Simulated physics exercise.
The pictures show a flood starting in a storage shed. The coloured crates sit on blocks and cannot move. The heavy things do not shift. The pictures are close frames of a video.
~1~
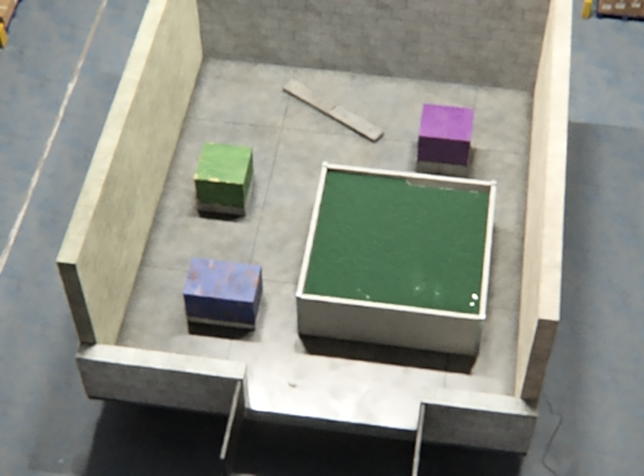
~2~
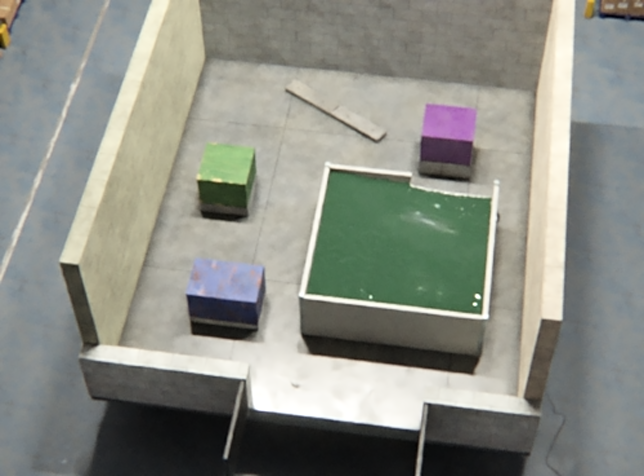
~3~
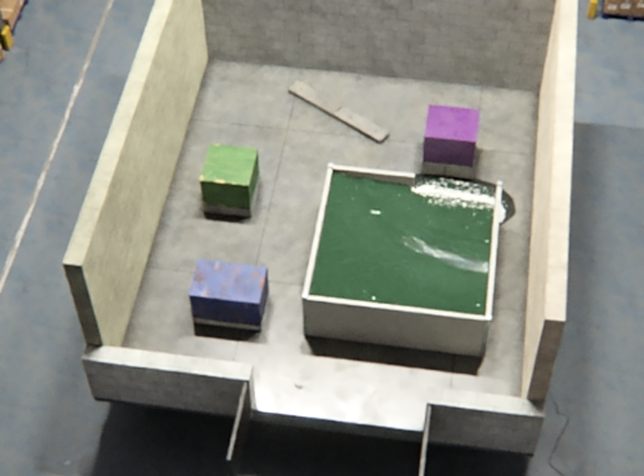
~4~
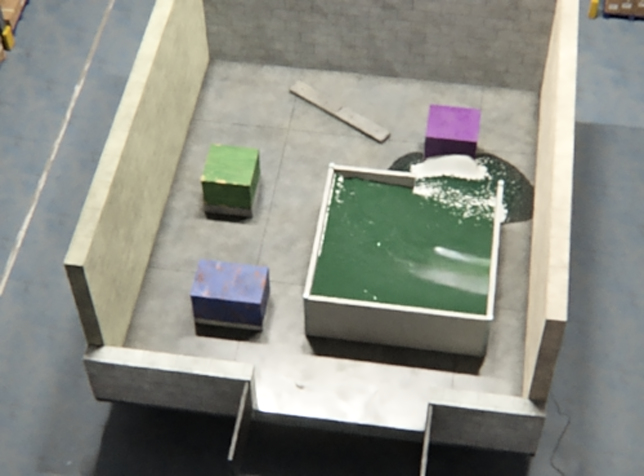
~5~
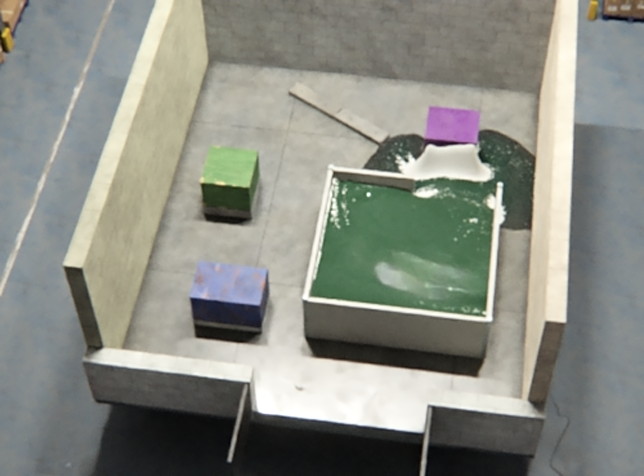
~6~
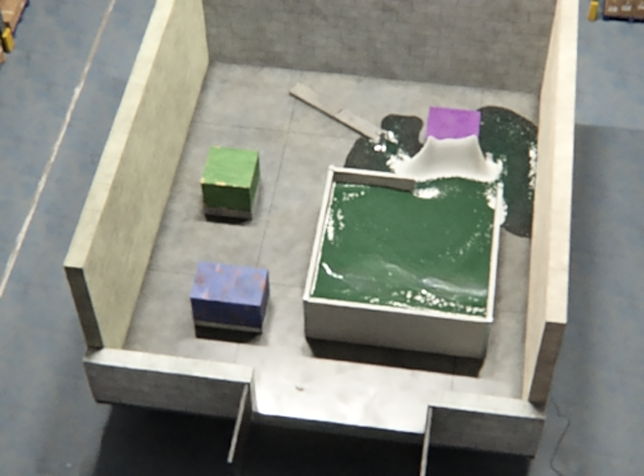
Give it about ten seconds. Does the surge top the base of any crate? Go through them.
One by one: The blue crate is wetted; the green crate is wetted; the purple crate is wetted.
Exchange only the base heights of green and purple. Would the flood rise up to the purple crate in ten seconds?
In short: The purple crate takes water.
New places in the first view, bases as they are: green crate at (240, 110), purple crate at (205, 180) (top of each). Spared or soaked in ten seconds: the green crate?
In short: Green crate is soaked.
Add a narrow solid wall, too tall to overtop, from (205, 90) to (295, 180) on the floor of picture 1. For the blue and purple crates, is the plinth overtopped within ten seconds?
Blue crate ends up wet, purple crate is wetted.
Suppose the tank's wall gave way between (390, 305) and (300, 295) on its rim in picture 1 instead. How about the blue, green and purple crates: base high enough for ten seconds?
In short: The blue one keeps dry, the green one remains dry, the purple one is safe.
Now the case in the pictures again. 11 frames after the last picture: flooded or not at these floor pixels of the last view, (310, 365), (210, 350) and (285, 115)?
As listed: Free of water, no water, wet.
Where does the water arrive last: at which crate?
It is the blue-painted one.
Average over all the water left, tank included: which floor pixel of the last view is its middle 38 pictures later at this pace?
Close to (344, 205).
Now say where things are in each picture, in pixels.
The first picture shows still water in the water tank at (399, 241).
In the second picture, water pours out on the water tank's far side and has run to (496, 220).
In the third picture, the front is at (424, 176), out from the gap on the water tank's far side.
In the fourth picture, the front is at (494, 160), out from the gap on the water tank's far side.
In the fifth picture, the front is at (499, 137), out from the gap on the water tank's far side.
In the sixth picture, the front is at (509, 114), out from the gap on the water tank's far side.
A moment on, water covers 30 % of the floor; the blue crate not reached, the green crate not reached, the purple crate water round its plinth.
Next, water covers 55 % of the floor; the blue crate not reached, the green crate water round its plinth, the purple crate water round its plinth.
Then, water covers 75 % of the floor; the blue crate water round its plinth, the green crate water round its plinth, the purple crate water round its plinth.
Later, water covers 100 % of the floor; the blue crate water round its plinth, the green crate water round its plinth, the purple crate water round its plinth.
In the end, water covers 100 % of the floor; the blue crate was topped, the green crate was topped, the purple crate was topped.
